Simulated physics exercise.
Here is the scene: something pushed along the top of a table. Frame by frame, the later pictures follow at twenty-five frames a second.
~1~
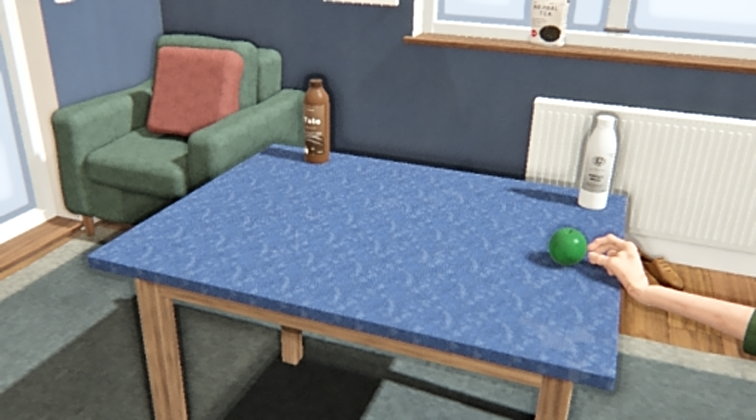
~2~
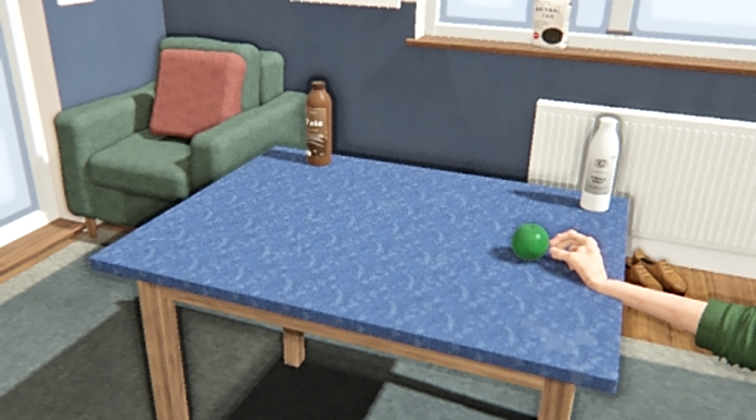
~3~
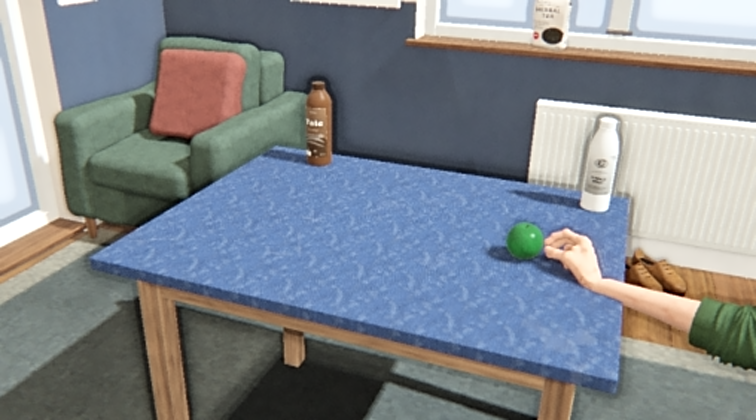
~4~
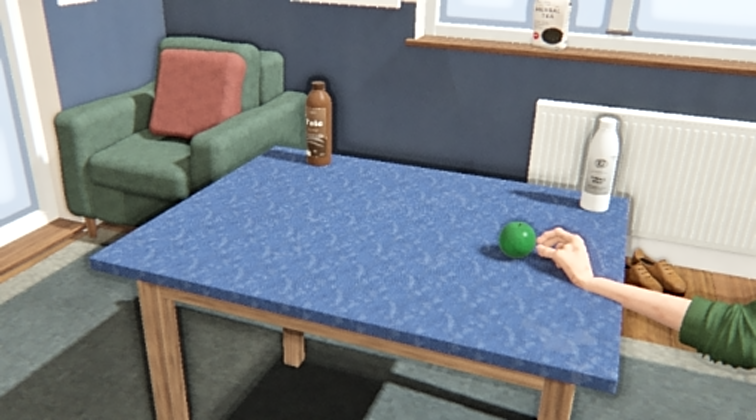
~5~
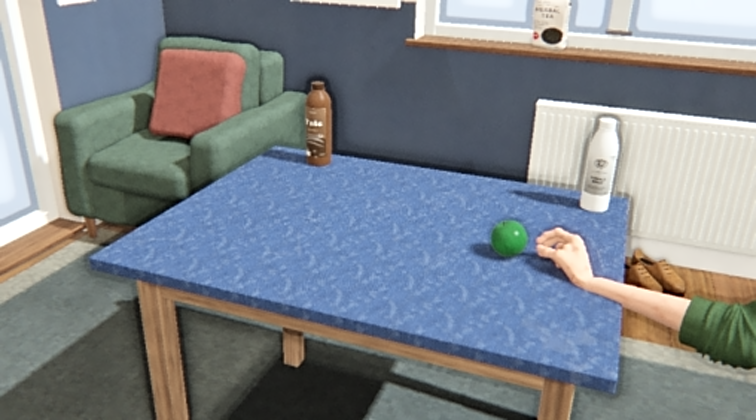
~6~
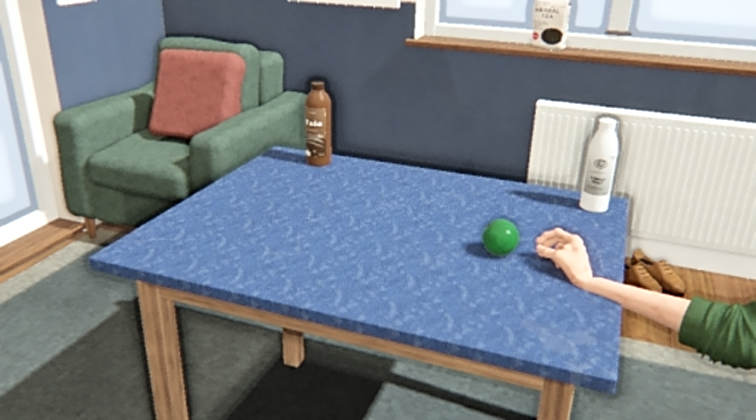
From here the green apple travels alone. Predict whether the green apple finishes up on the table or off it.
On the table.
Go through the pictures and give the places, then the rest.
In the first frame, under the hand; green apple (567, 247).
In the second frame, under the hand; green apple (530, 242).
In the third frame, under the hand; green apple (525, 241).
In the fourth frame, green apple (517, 240).
In the fifth frame, green apple (509, 239) displaced a little.
In the sixth frame, green apple (501, 237) displaced a little.
Then, 0.30 s past the last view, green apple displaced well along near (448, 228).
Then, 0.80 s past the last view, green apple displaced well along near (385, 217).
Finally, moved from the start, green apple. Final places as the last picture's camera would see them, green apple near (341, 209).
